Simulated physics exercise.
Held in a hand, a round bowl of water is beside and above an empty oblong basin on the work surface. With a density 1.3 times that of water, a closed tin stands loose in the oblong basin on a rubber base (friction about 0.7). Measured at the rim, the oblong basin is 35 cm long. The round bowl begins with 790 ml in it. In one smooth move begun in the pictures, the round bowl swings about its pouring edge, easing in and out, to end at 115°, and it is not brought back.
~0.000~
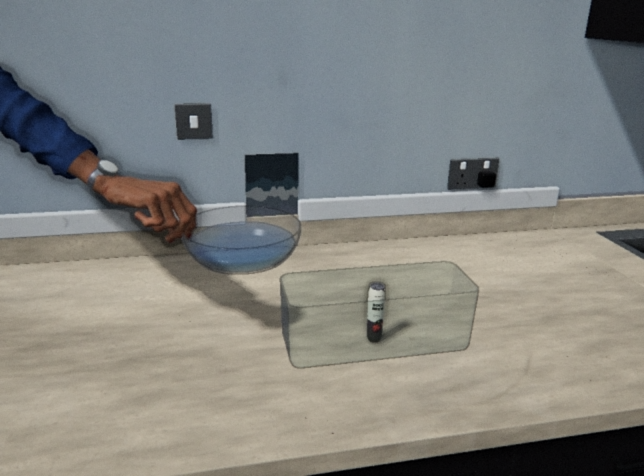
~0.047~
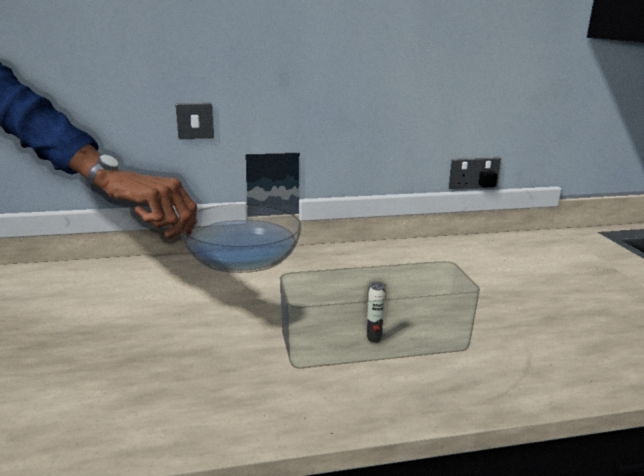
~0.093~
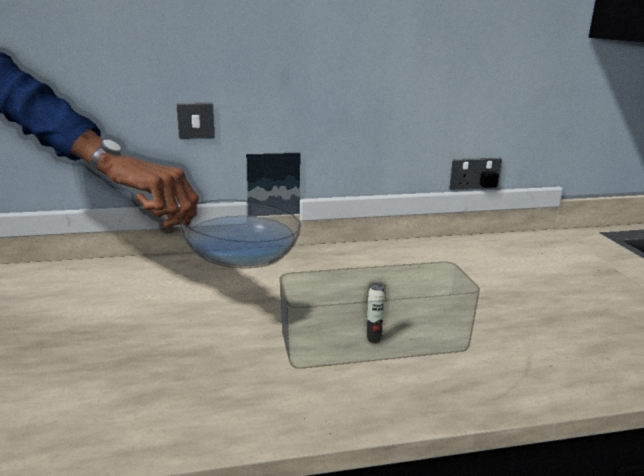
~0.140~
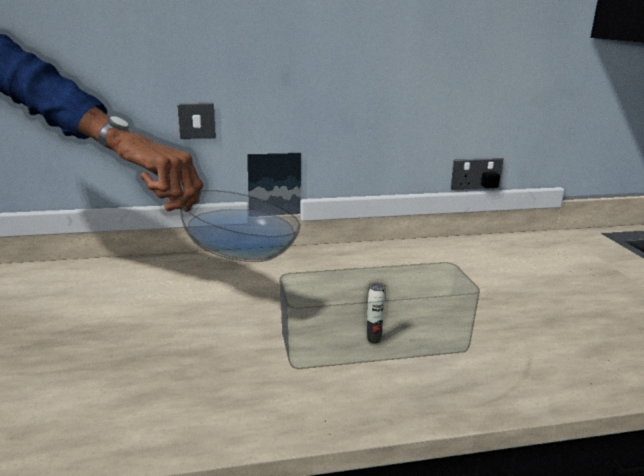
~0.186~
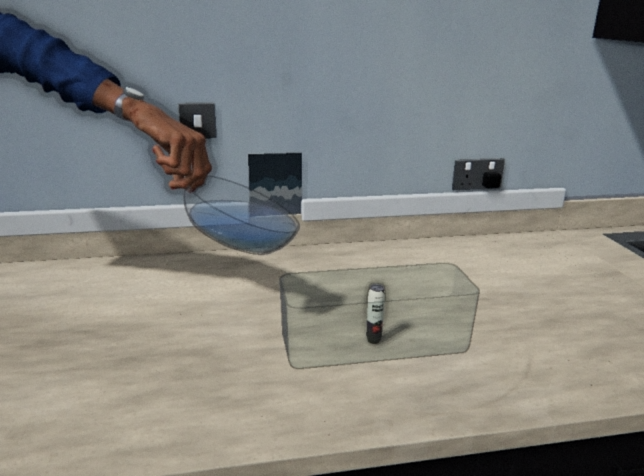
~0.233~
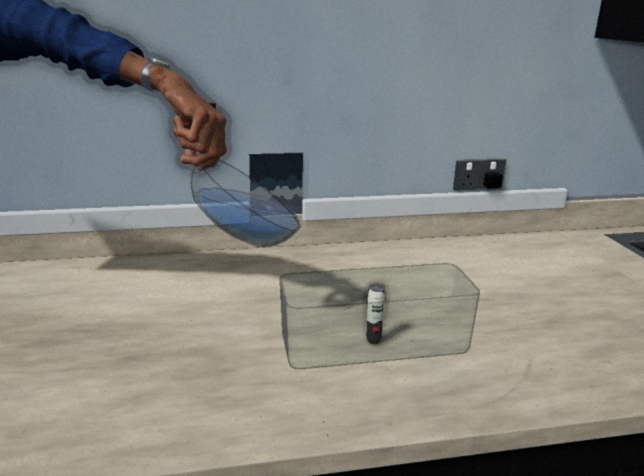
The footage shows a hand holding a clear round bowl of water above and to the left of an oblong basin with a small upright container inside, then steadily tilting the bowl rightward as the hand rises.
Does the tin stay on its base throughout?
No, it goes down.
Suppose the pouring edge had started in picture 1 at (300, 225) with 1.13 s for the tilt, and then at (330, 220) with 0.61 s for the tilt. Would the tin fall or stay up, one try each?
First it tips over; then it stays on its base.
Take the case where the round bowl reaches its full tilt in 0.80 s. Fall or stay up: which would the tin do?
Tips over.
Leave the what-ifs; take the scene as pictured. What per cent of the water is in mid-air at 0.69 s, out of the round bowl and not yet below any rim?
About 1 % of the total.
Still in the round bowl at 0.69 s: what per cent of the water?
Roughly 0 per cent.
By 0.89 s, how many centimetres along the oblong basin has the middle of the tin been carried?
Near 7 cm of travel.
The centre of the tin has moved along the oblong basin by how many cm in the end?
It finishes around 7.5 cm from where it began.
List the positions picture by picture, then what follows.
In the first picture, it leans 0°; its right rim is at (300, 223); the water meets the walls at (187, 242) and (295, 235); the oblong basin's rim runs from (284, 291) to (467, 276); the tin's top is at (377, 289).
In the second picture, it leans 2°; its right rim is at (300, 223); the water meets the walls at (187, 240) and (295, 234).
In the third picture, it leans 7°; its right rim is at (299, 223); the water meets the walls at (187, 234) and (295, 231).
In the fourth picture, it leans 14°; its right rim is at (299, 224); the water meets the walls at (187, 224) and (295, 227).
In the fifth picture, it leans 25°; its right rim is at (298, 224); the water meets the walls at (189, 210) and (297, 221).
In the sixth picture, it leans 37°; its right rim is at (298, 224); the water meets the walls at (195, 193) and (288, 213); 2 per cent is over the edge.
By 0.50 s the tilt is 105° and 7 per cent is still to pour; the tin stands where it began.
By 0.69 s the tilt is 115° and 0 per cent is still to pour; the tin leans 36°.
By 0.89 s the tilt is 115° and 0 per cent is still to pour; the tin lies on its side.
By 1.11 s the tilt is 115° and 0 per cent is still to pour; the tin lies on its side.
At rest the tin lies on its side.
